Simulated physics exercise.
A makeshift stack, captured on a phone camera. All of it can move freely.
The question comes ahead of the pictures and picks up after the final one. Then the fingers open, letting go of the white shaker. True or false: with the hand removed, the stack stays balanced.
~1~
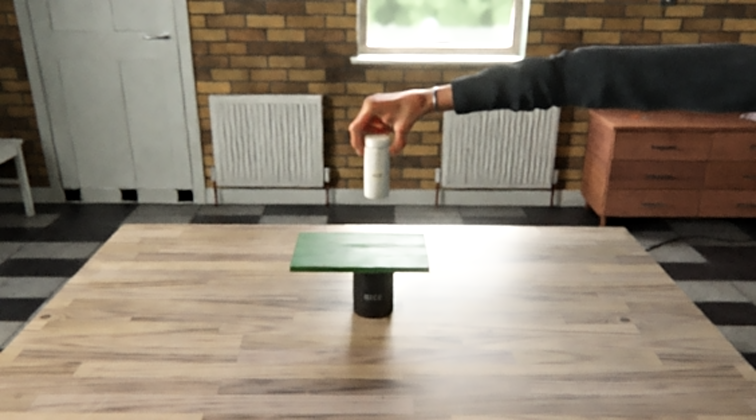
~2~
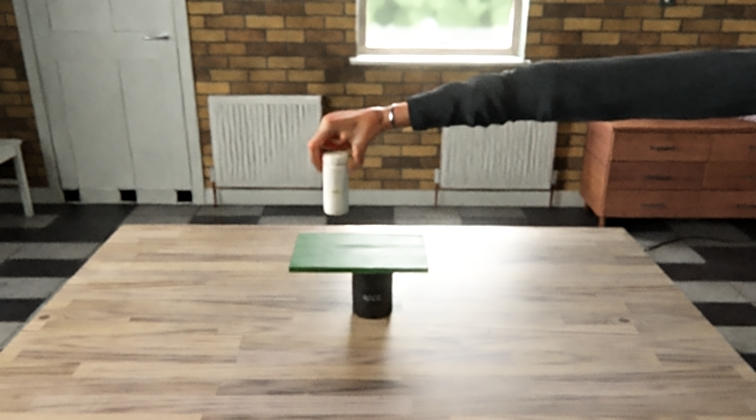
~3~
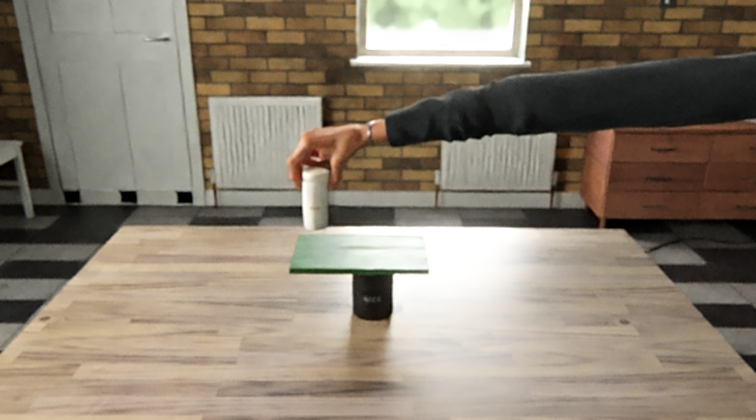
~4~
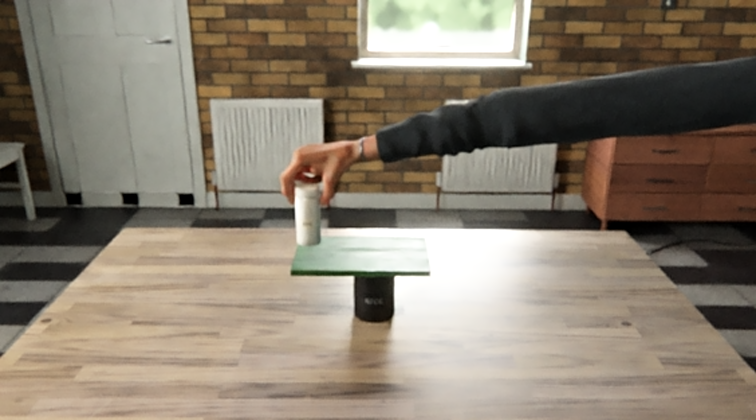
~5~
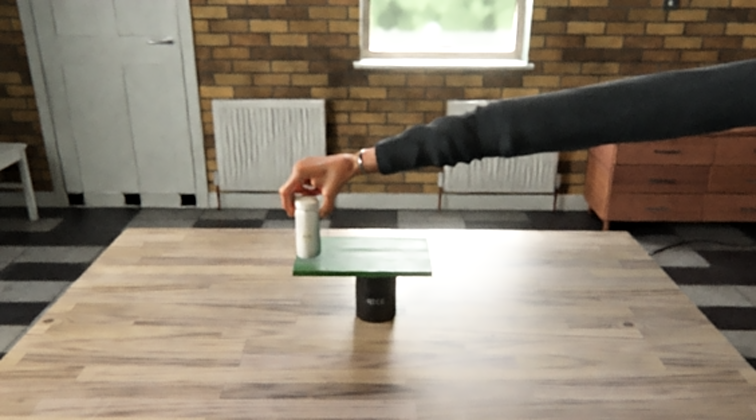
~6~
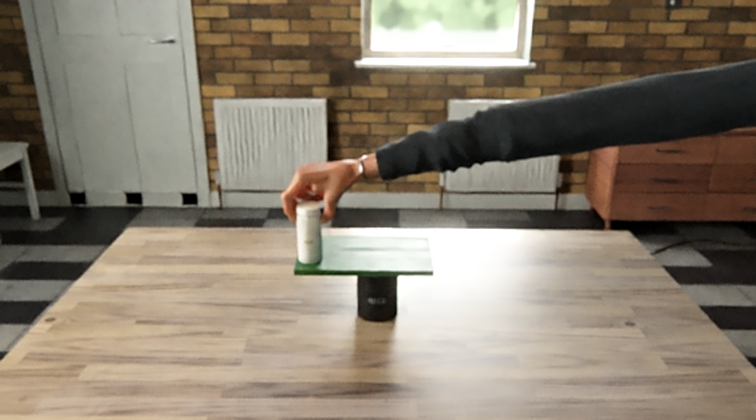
False.
Then, 0.60 s on from there, white shaker now fallen; green board turned 49° from how it was put.
Then, 0.90 s on from there, green board now fallen.
In the end, fallen, white shaker and green board; black jar unmoved. The stack comes apart.
